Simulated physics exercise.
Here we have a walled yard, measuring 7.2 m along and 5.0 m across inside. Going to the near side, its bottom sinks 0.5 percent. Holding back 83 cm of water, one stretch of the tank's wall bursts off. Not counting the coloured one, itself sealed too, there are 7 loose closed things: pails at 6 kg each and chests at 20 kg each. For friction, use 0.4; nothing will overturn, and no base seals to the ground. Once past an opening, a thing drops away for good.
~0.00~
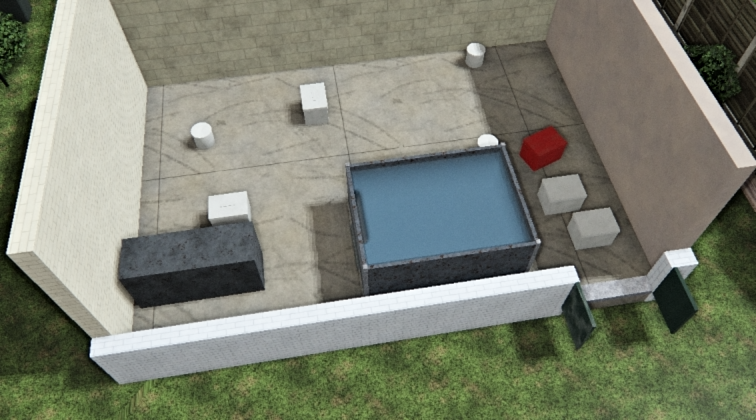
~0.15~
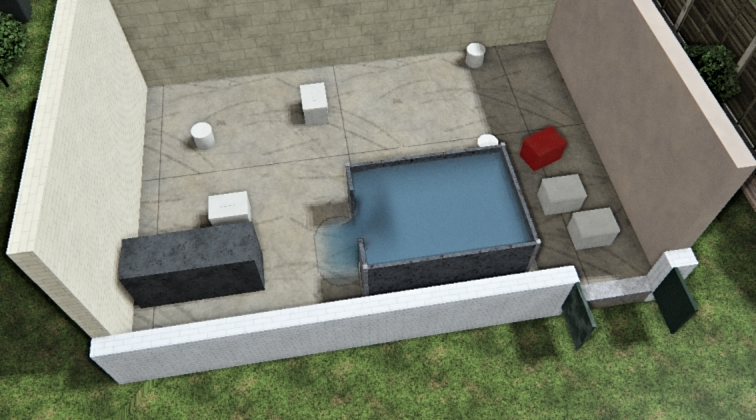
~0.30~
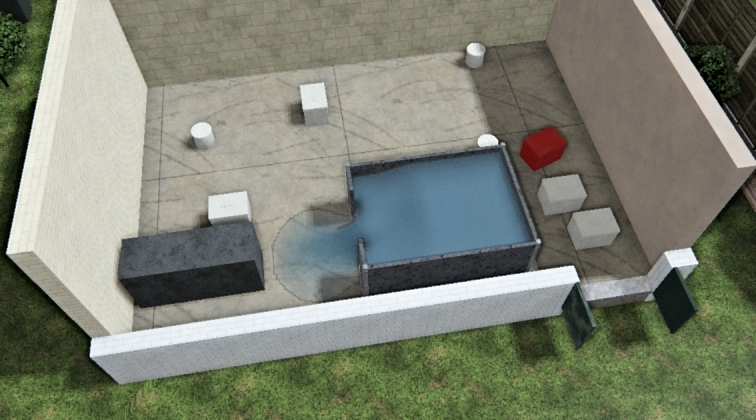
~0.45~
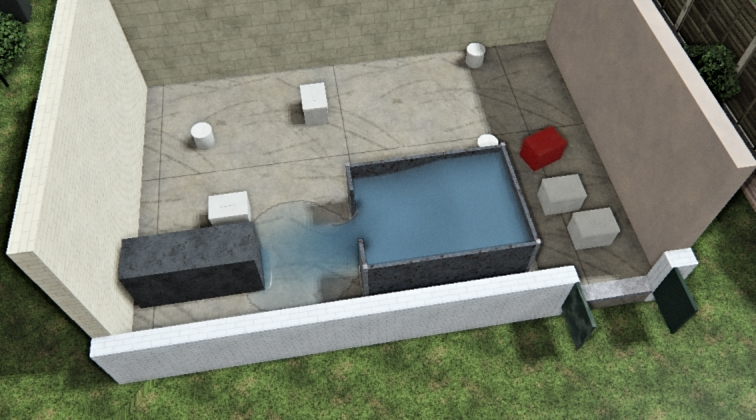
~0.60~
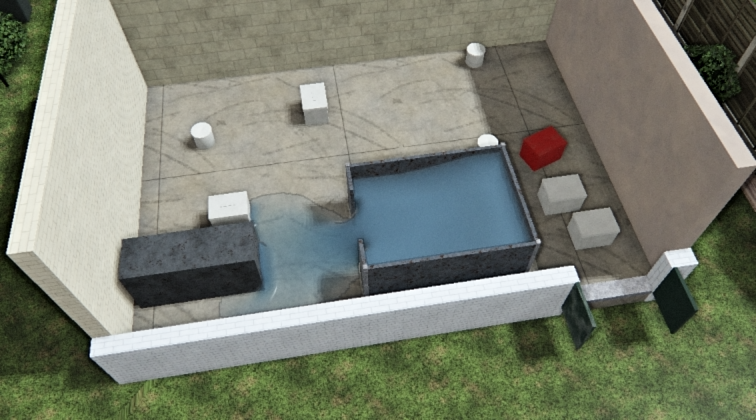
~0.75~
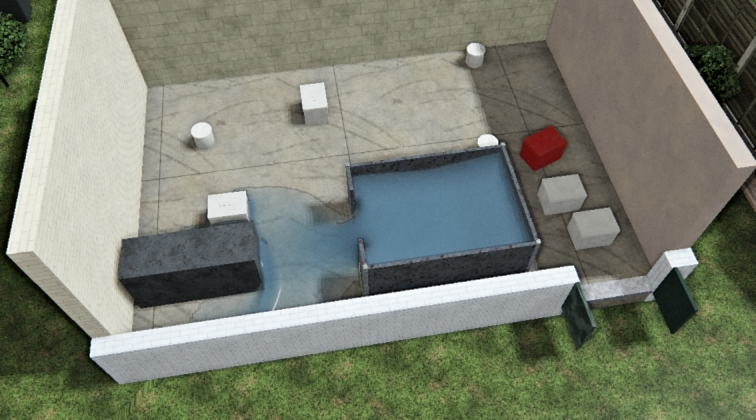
A walled yard held a tank of blue water whose left side broke open, and water poured out across the paving, reached the dark block and spread around it while the red box stayed still.
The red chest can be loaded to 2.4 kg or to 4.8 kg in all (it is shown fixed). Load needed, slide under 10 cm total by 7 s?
Watching this, I'd bet even the lighter version stays within bounds.
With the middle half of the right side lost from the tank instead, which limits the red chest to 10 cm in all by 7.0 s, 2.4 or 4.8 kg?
Answer: Neither of them.
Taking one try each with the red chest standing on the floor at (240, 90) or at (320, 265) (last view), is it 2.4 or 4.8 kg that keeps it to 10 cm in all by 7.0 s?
Well, nothing does it for the first, nothing does it for the second.
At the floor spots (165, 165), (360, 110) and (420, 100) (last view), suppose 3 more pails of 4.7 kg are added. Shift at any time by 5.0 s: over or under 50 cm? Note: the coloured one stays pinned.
Taking them one by one: Above the mark; below the mark; below the mark.
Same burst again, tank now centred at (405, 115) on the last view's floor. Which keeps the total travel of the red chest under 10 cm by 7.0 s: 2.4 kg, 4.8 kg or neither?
Then, in short, nothing offered works.
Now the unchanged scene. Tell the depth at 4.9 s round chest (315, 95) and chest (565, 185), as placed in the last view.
About 4 and 0 cm.
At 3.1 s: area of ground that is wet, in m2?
Somewhere about 16 m2, give or take.
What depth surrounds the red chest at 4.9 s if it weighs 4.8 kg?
Close to 0 cm deep.
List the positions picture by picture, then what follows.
The first frame shows the red chest at (545, 141) rests on the ground; water covers 3.6 m2; 0 of 8 have shifted.
The second frame shows the red chest at (545, 141), on the bottom; 4.2 m2 under water; 0 of 8 have shifted.
The third frame shows the red chest at (545, 141) rests on the ground; water covers 5.0 m2; 0 of 8 have shifted.
The fourth frame shows the red chest at (545, 141), on the bottom; 5.9 m2 under water; 0 of 8 have shifted.
The fifth frame shows the red chest at (545, 141) rests on the ground; water covers 6.8 m2; 0 of 8 have shifted.
The sixth frame shows the red chest at (545, 141), on the bottom; water covers 7.9 m2; 0 of 8 have shifted.
After 1.4 s the red chest would be 0 cm from its start with 2.4 kg and 0 cm from its start with 4.8 kg; 0 cm of water round it then.
After 3.1 s the red chest would be 0 cm from its start with 2.4 kg and 0 cm from its start with 4.8 kg; 0 cm of water round it then.
After 4.9 s the red chest would be 0 cm from its start with 2.4 kg and 0 cm from its start with 4.8 kg; 0 cm of water round it then.
After 7.0 s the red chest would be 1 cm from its start with 2.4 kg and 1 cm from its start with 4.8 kg; 3 cm of water round it then.
